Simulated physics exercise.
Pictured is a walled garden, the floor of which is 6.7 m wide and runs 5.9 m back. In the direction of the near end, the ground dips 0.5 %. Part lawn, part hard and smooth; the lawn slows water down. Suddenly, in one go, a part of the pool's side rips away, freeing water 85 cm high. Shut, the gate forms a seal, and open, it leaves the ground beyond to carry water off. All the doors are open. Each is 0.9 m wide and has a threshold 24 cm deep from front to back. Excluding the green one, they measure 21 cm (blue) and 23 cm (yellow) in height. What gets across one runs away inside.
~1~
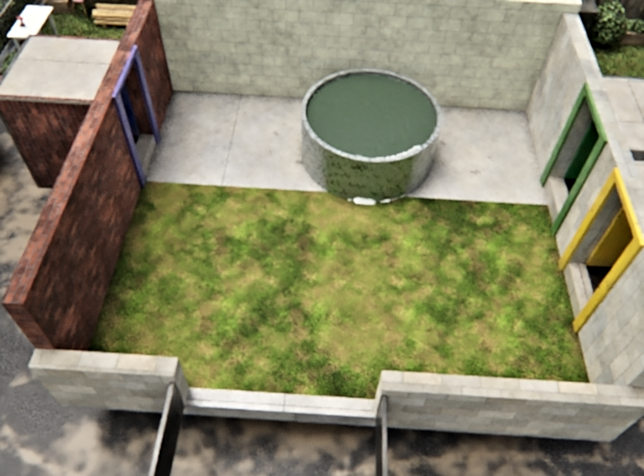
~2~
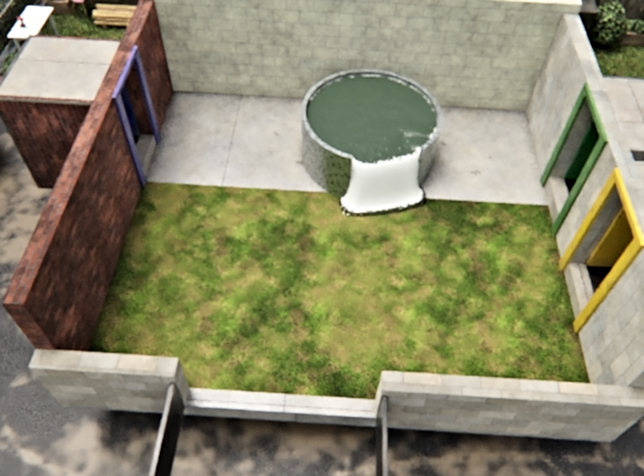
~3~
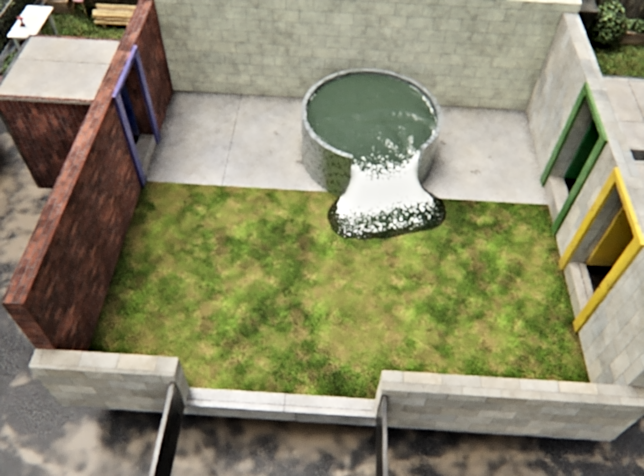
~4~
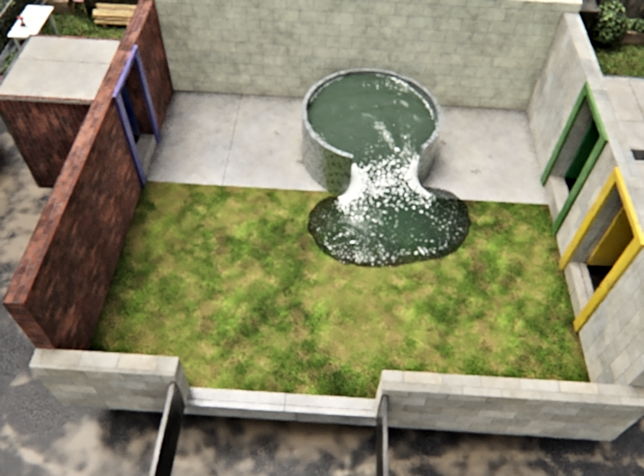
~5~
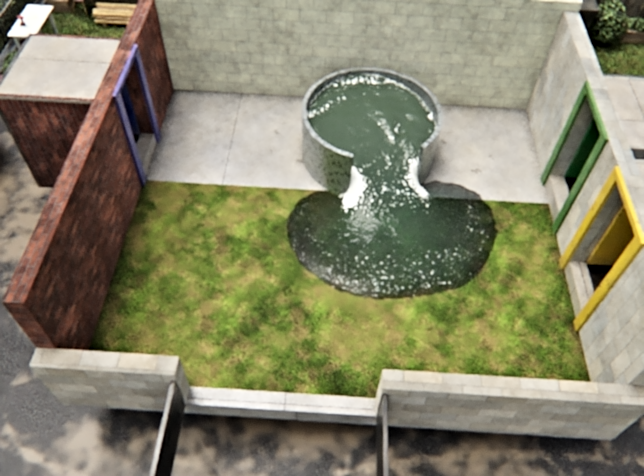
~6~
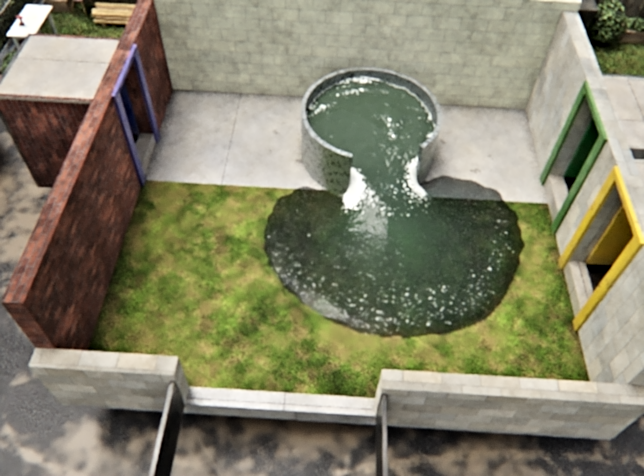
The clip shows a walled garden with a round pool of dark green water; the pool's near side opens, and white, foaming water pours out, spreading across the lawn in a widening dark sheet.
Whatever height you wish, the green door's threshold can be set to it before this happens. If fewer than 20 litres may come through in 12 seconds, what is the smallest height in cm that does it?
A height of about 6 cm does it.
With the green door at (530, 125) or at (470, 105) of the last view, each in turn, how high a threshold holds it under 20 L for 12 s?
Around 7.5 and 8.0 cm respectively.
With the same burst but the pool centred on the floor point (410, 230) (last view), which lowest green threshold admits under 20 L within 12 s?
It must be around 7.5 cm tall.
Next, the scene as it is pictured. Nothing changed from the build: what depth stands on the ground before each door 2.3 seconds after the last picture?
Door by door in cm - blue 0, yellow 16, green 6.
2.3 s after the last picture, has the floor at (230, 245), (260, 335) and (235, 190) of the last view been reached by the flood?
Soaked; soaked; untouched.
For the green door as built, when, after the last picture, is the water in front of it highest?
The level tops out near 4.5 seconds.
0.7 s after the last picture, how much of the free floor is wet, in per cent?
Roughly 40 percent of the floor is wet.
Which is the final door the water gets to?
Last of all is the blue door.
Then, 0.7 s after the last picture water covers 40 % of the floor, deepest (38 cm) near (394, 199); it has not reached the green door.
Then, 2.3 s after the last picture water covers 55 % of the floor, deepest (31 cm) near (525, 407); 6 cm at the green door, 0 litres in over its 27 cm threshold.
Then, 11.3 s after the last picture water covers 100 % of the floor, deepest (9 cm) near (560, 262); 9 cm at the green door, 0 litres in over its 27 cm threshold.
At the green door as built, the water peaked near 10 cm, 4.3 s after the last picture.
Run again over the same 12 s with other heights there, 37 litres in over 5 cm, 11 litres over 7 cm. The limit of 20 litres is kept from about 6 cm up.
